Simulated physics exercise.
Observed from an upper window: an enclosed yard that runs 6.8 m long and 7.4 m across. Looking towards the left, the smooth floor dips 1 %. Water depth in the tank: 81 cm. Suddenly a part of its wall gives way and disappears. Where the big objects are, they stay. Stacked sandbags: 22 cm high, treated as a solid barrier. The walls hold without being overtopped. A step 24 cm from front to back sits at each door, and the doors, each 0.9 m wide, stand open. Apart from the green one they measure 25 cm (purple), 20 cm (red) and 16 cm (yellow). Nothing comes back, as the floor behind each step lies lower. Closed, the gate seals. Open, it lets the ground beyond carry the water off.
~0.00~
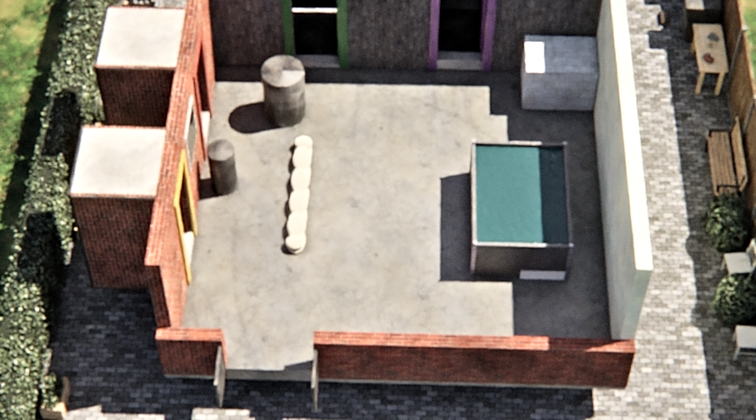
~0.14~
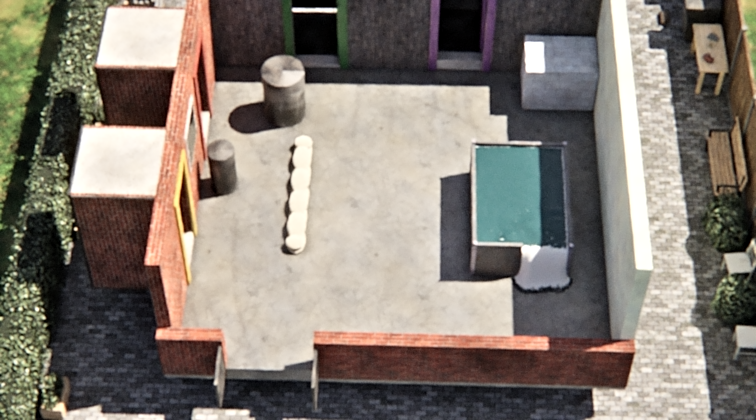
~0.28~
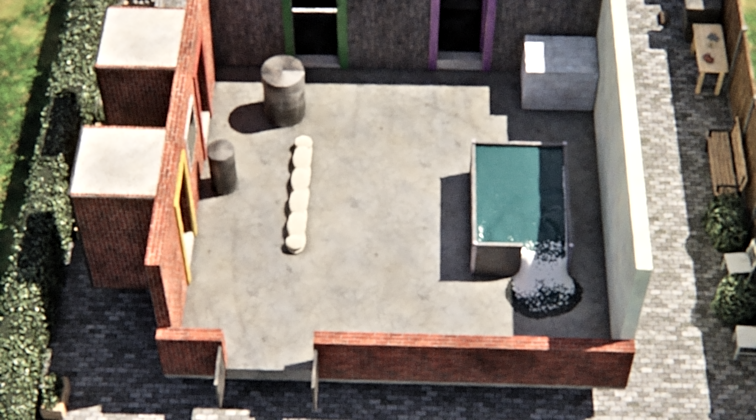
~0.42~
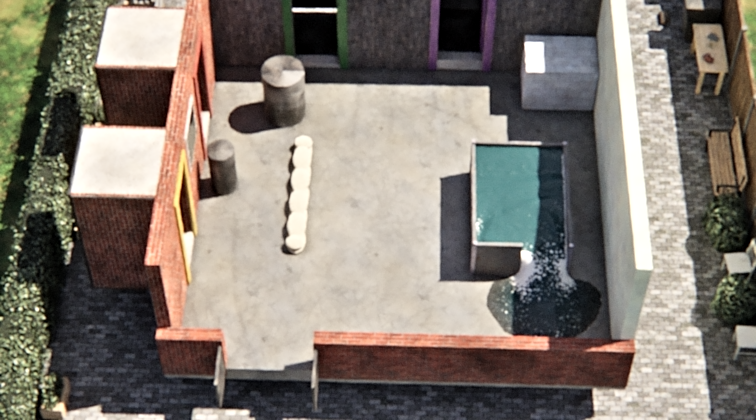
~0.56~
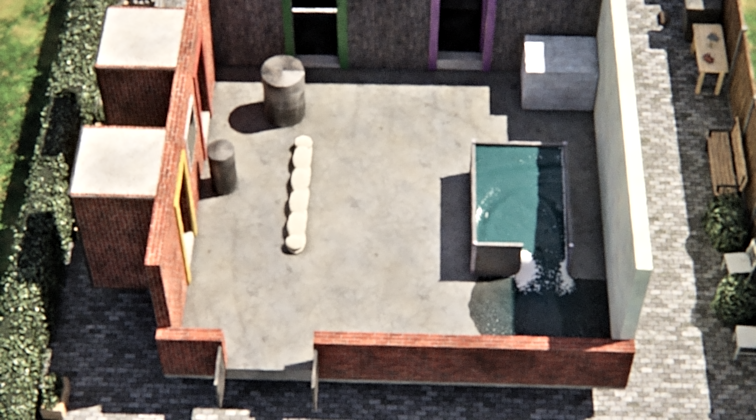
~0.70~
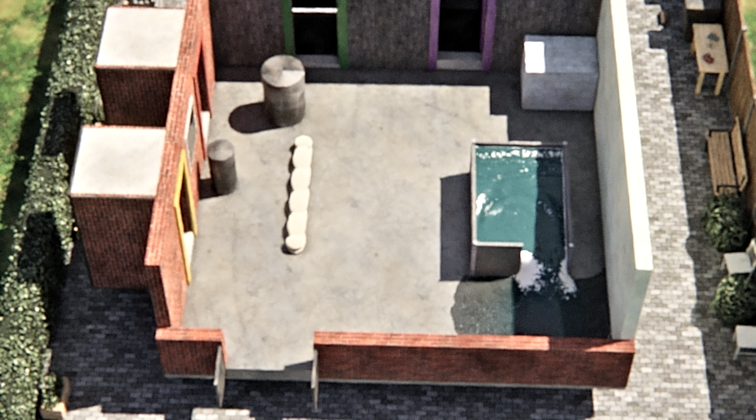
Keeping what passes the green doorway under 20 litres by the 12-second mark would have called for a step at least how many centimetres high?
It would have called for about 6.5 cm.
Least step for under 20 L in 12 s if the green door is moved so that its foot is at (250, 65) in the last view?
It needs roughly 7.5 cm.
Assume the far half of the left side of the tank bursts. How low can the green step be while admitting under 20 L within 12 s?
Some 25 centimetres.
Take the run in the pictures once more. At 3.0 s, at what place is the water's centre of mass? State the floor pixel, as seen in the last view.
Centre of mass: About (502, 274) px.
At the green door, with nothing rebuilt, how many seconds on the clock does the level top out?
Crest at t of about 11.0 s.
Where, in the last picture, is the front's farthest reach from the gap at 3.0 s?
Look about (179, 355) in the last picture.
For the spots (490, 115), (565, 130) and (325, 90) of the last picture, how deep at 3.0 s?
Going through the spots in order gives 0, 0 and 0 centimetres.
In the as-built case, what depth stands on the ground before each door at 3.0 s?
Centimetres: Purple = 0, red = 0, yellow = 0, green = 0.
After 1.4 s water covers 10 % of the floor, deepest (55 cm) near (614, 365); it has not reached the green door.
After 3.0 s water covers 35 % of the floor, deepest (33 cm) near (592, 364); it has not reached the green door.
After 12.0 s water covers 90 % of the floor, deepest (13 cm) near (209, 132); 9 cm at the green door, 3 litres in over its 9 cm step.
At the green door as built, the water arrived by 6.1 s and peaked near 10 cm at 11.0 s.
Run again over the same 12 s with other heights there, 27 litres in over 6 cm, 9 litres over 8 cm. The limit of 20 litres is kept from about 6.5 cm up.
